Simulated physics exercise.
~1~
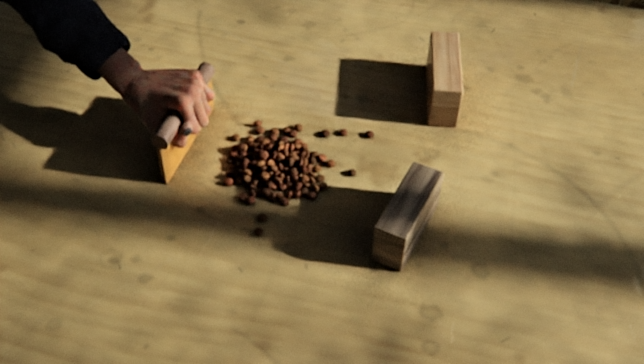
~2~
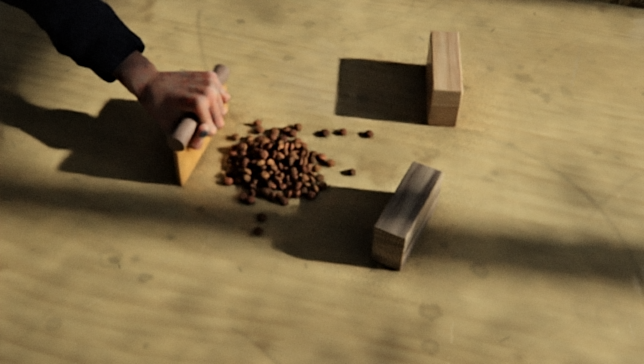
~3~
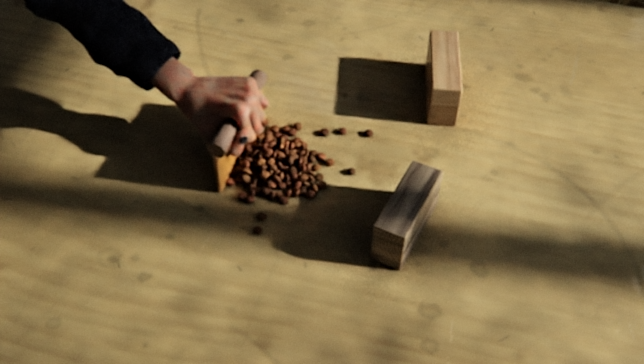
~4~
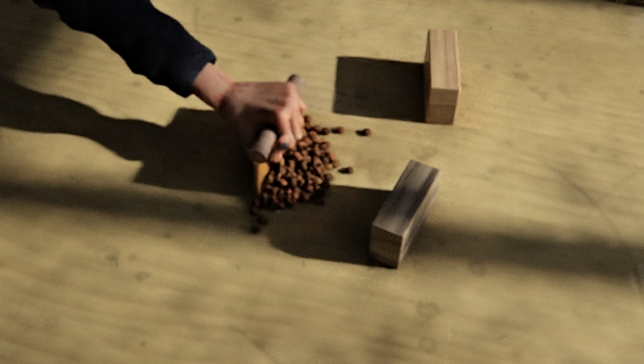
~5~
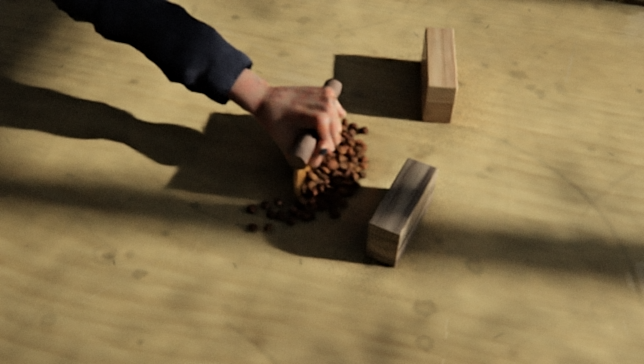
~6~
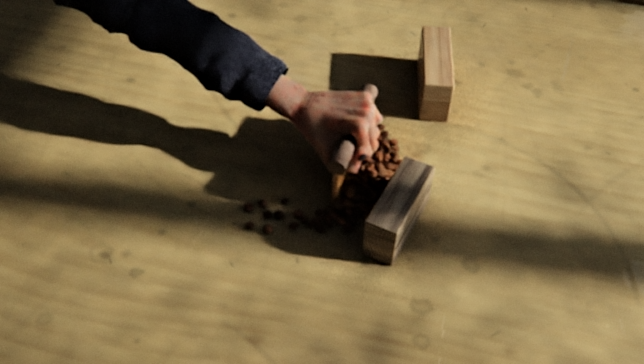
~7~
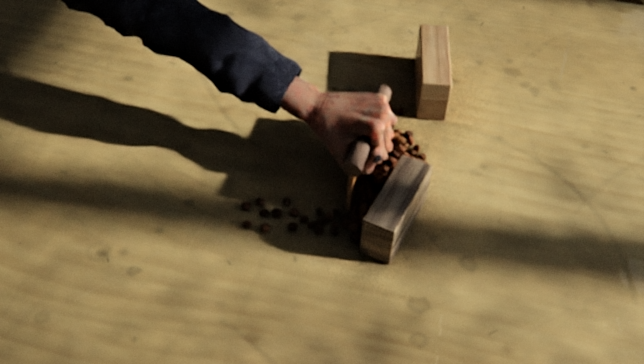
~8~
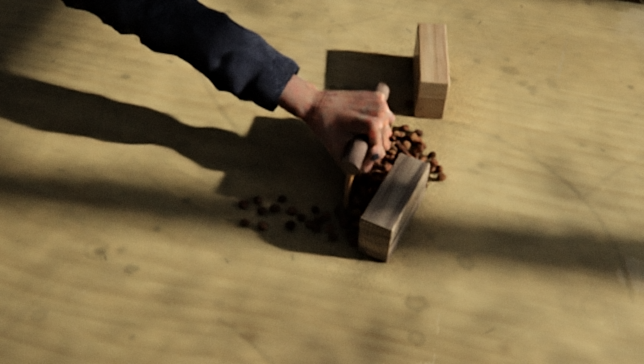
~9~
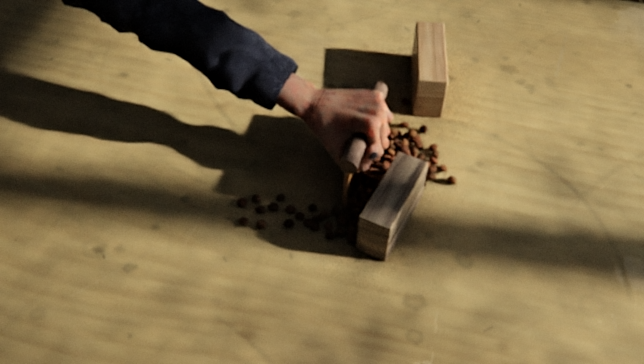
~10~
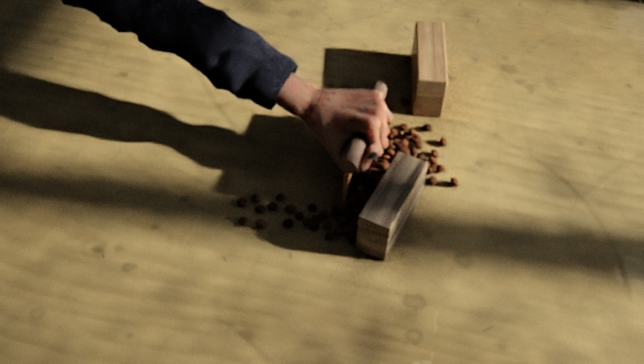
On a sunlit wooden surface, a hand pushed a scraper rightward into a pile of small brown pieces, driving them toward two wooden blocks, then stopped with most bunched up before the gap, a few poking through and some left trailing behind.
